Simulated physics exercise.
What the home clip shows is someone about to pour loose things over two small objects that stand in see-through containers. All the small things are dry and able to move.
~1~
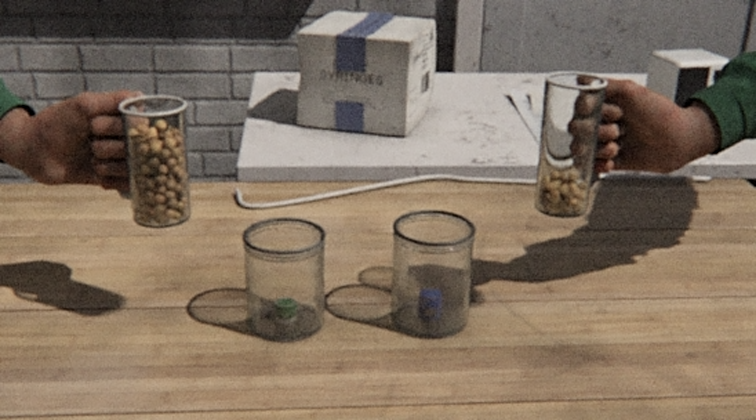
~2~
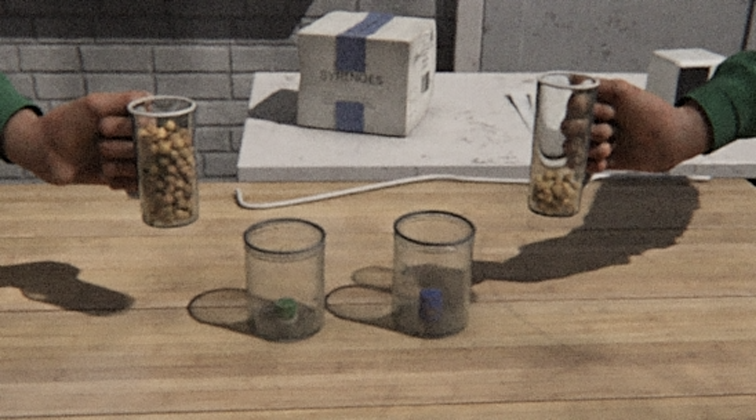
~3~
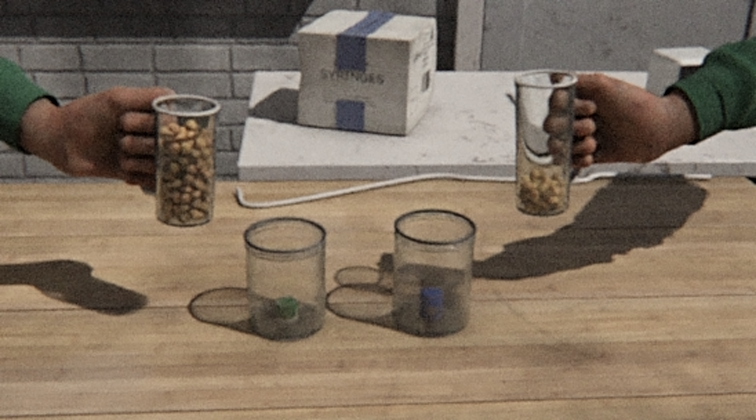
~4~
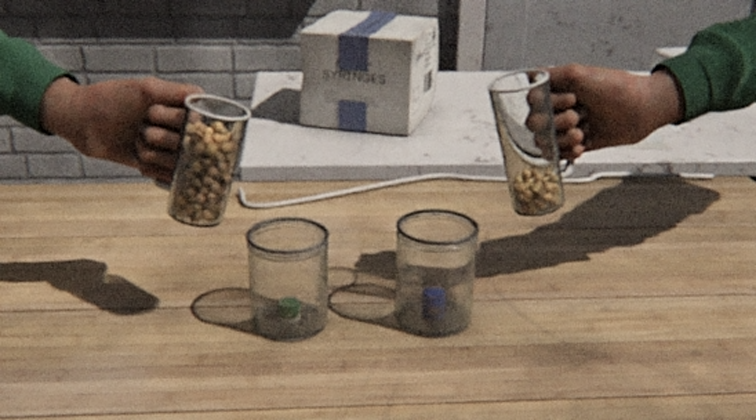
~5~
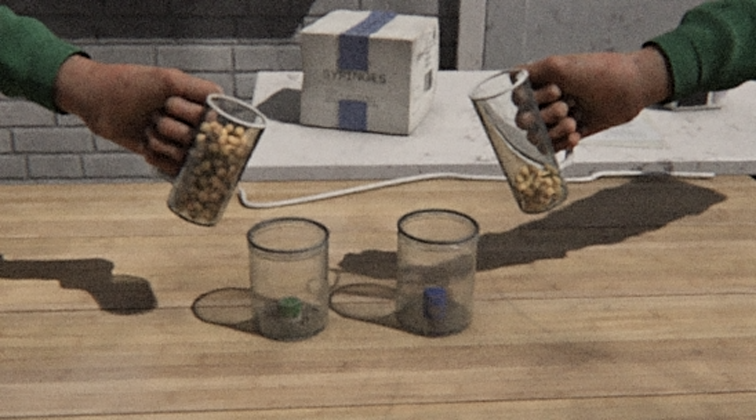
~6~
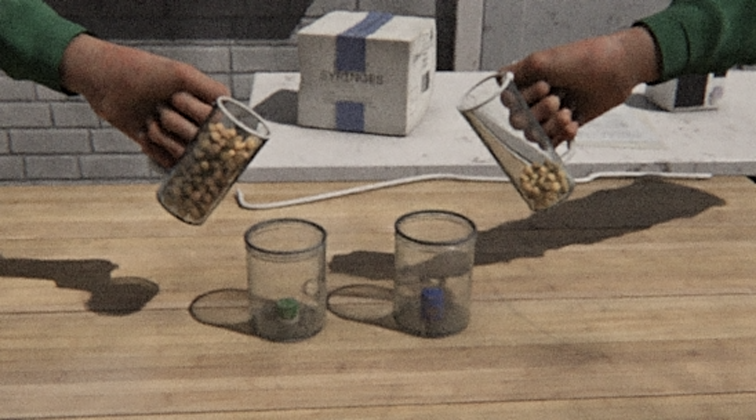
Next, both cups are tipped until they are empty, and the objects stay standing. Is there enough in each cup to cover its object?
In the end the left object is swallowed up, and the right object pokes through.
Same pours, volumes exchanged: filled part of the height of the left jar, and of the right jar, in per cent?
The left one reaches 15 % of its height, the right one 50 %.
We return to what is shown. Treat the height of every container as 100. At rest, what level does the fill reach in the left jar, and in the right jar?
Near 45 on the left, 20 on the right.
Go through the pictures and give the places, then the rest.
Small tin in the left jar near (286, 309), a quarter of its height or less; left cup near (158, 163), three quarters full of round wooden beads; small canister in the right jar near (430, 303), a quarter of its height or less; right cup near (568, 146), a quarter full of dried chickpeas, in the first frame.
Left cup near (166, 163), upright; right cup near (560, 146), upright, in the second frame.
Left cup near (185, 162), tipped 4°; right cup near (544, 144), tipped 4°, in the third frame.
Left cup near (206, 162), tipped 15°; right cup near (529, 144), tipped 15°, in the fourth frame.
Left cup near (215, 162), tipped 25°; right cup near (521, 144), tipped 25°, in the fifth frame.
Small tin in the left jar near (288, 309); left cup near (212, 163), tipped 36°; small canister in the right jar near (432, 302); right cup near (518, 145), tipped 36°, in the sixth frame.
Then, 0.52 s on from there, left jar empty, all of its cupful still in the cup; right jar empty, all of its cupful still in the cup.
Then, 0.98 s on from there, left jar nearly empty, near half of its cupful still in the cup; right jar nearly empty, nearly all of its cupful still in the cup.
Then, 1.37 s on from there, left jar half full, none of its cupful still in the cup; right jar nearly empty, none of its cupful still in the cup.
In the end, left jar half full (surface near (287, 280)), nothing beside it; right jar nearly empty (surface near (432, 298)), nothing beside it; the left thing is covered; the right thing is still showing.
